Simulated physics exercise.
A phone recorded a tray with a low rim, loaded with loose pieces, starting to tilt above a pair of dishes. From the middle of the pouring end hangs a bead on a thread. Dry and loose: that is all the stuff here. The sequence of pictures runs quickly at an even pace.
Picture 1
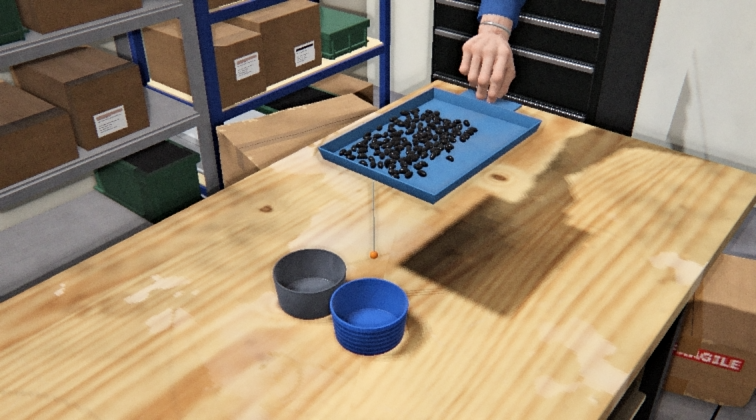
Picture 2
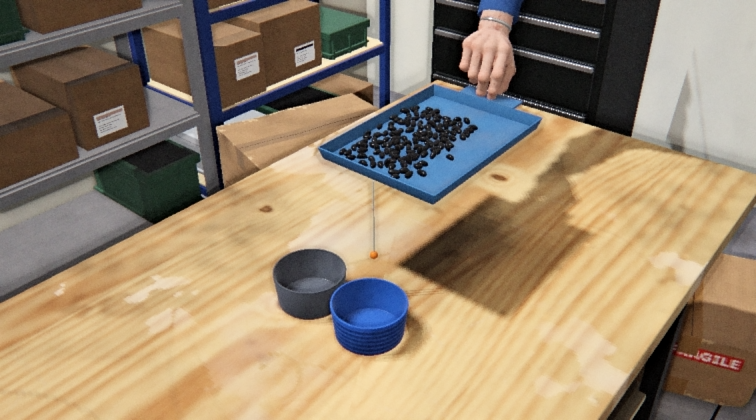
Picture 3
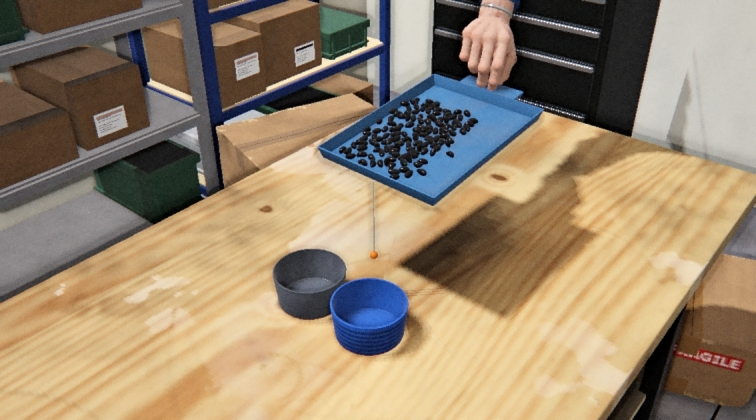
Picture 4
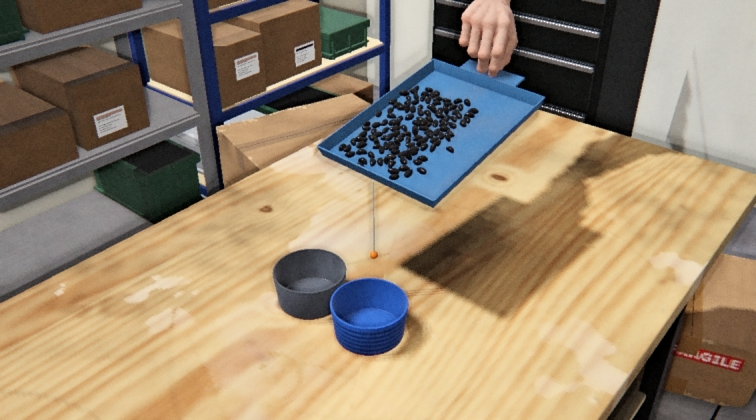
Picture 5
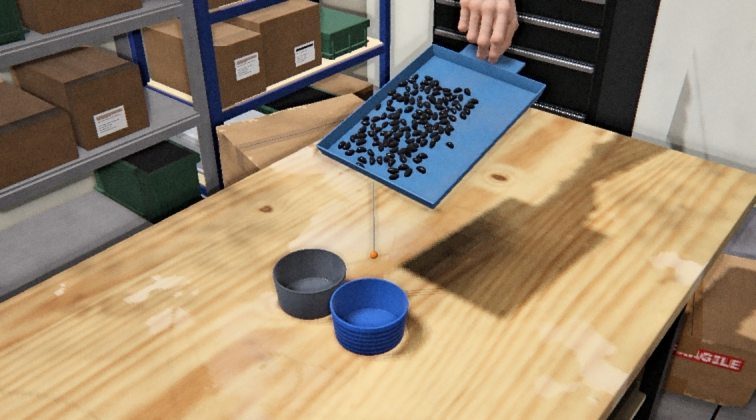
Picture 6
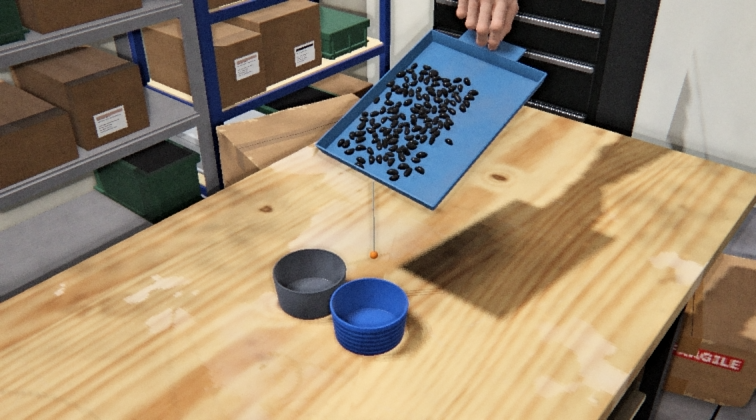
To begin with, a hand holds a blue tray of black beans nearly level above a gray dish and a blue dish on a wooden table, an orange bead hanging below on a thread. The hand then raises the far end, and the tray slopes gradually, then clearly, toward its lower right corner.
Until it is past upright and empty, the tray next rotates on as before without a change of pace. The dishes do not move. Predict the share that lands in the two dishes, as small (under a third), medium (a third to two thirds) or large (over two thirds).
Medium.
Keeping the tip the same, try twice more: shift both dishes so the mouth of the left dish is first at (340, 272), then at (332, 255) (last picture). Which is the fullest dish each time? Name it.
First try: The right-hand one. Second try: The right-hand one.
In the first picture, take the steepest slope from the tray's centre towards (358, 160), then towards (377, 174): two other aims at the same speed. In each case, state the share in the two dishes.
The first try gives close to 40 percent; the next gives 90 percent.
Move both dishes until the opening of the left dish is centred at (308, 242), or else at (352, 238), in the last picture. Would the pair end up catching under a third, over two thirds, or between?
In turn: Below one third; less than a third.
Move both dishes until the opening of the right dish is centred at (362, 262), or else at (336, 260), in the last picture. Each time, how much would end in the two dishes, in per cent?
It comes to near 0 per cent the first time and near 0 per cent the second time.
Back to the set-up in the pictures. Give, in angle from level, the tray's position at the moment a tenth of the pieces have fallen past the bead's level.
Angle: Close to 80°.
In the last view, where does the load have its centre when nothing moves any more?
Around (389, 334).
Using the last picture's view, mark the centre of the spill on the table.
I'd put the middle at roughly (429, 335).
Just after the last frame, tray tipped steeply; almost all on the tray; about a tenth in the air.
A moment on, tray tipped past a quarter turn; roughly a quarter on the tray; roughly a quarter in the right dish; just a few in the left dish; roughly a quarter outside both; roughly a quarter in the air.
Further on, tray tipped past a quarter turn; roughly half in the right dish; about a tenth in the left dish; roughly half outside both.
When it is over, tray tipped past a quarter turn; roughly half in the right dish; about a tenth in the left dish; roughly half outside both.
